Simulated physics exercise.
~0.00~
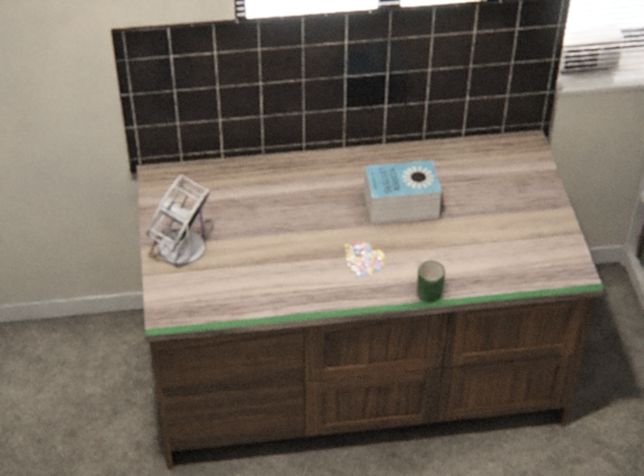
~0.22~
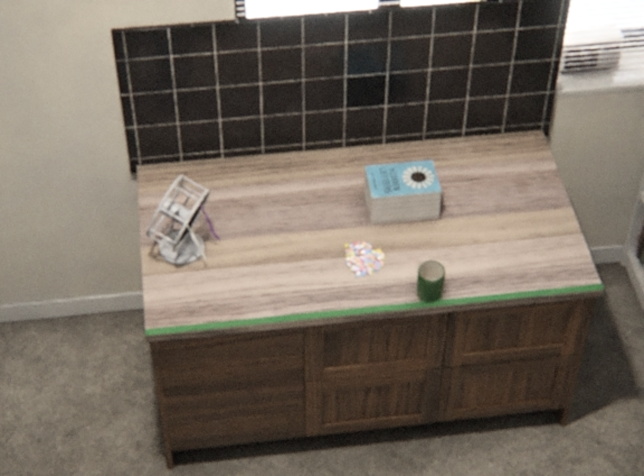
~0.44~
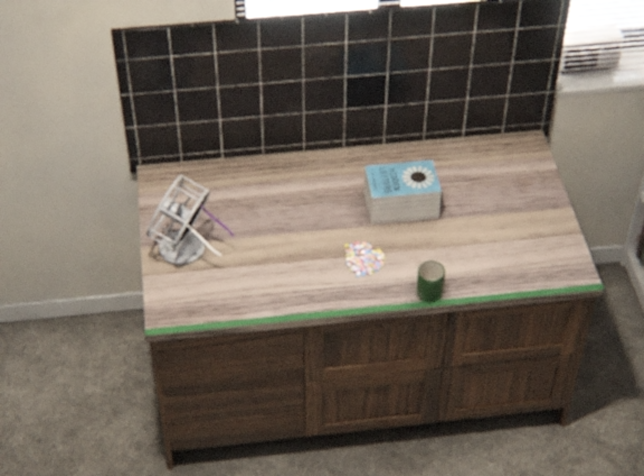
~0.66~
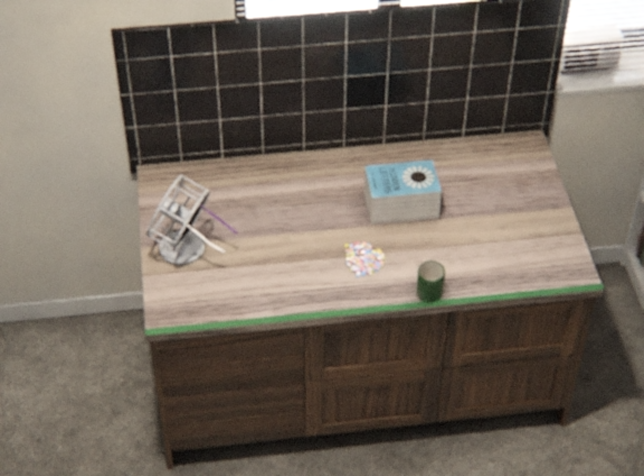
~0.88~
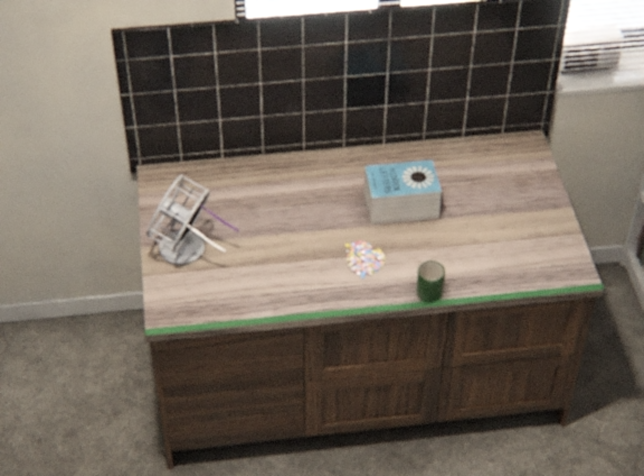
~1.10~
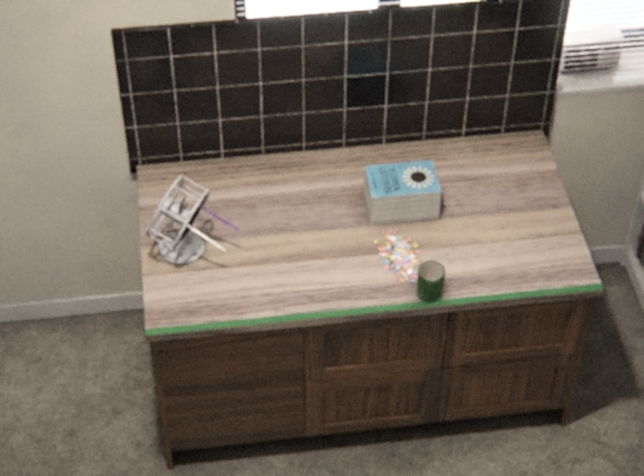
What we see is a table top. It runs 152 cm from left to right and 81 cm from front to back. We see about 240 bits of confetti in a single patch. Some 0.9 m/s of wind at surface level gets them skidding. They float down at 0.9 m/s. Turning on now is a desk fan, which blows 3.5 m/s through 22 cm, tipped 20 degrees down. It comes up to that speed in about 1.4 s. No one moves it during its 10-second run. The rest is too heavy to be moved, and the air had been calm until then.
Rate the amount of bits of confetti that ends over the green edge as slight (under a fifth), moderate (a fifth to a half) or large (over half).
Slight.
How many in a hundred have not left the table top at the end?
My guess is near 0 per cent.
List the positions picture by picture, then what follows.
The middle of the bits of confetti is near (365, 259), none has stirred yet and the mouth of the desk fan is at (178, 213), in the first picture.
The middle of the bits of confetti is near (365, 258), none has stirred yet and the green edge is centred on (379, 312), in the second picture.
The middle of the bits of confetti is near (365, 258), none has stirred yet, the top of a mug is at (432, 271) and the top of a book is at (403, 179), in the third picture.
The middle of the bits of confetti is near (365, 258) and none has stirred yet, in the fourth picture.
The middle of the bits of confetti is near (365, 258) and about 1 % have left their places, in the fifth picture.
The middle of the bits of confetti is near (400, 255), the farthest in sight from the desk fan is at (419, 264) and all have left their places, in the sixth picture.
After 2.0 s the count stands so, 9 % are over the green edge.
After 3.2 s the count stands so, 9 % are over the green edge.
After 5.5 s the count stands so, 9 % are over the green edge.
After 10.0 s, at the end, 9 % are over the green edge.
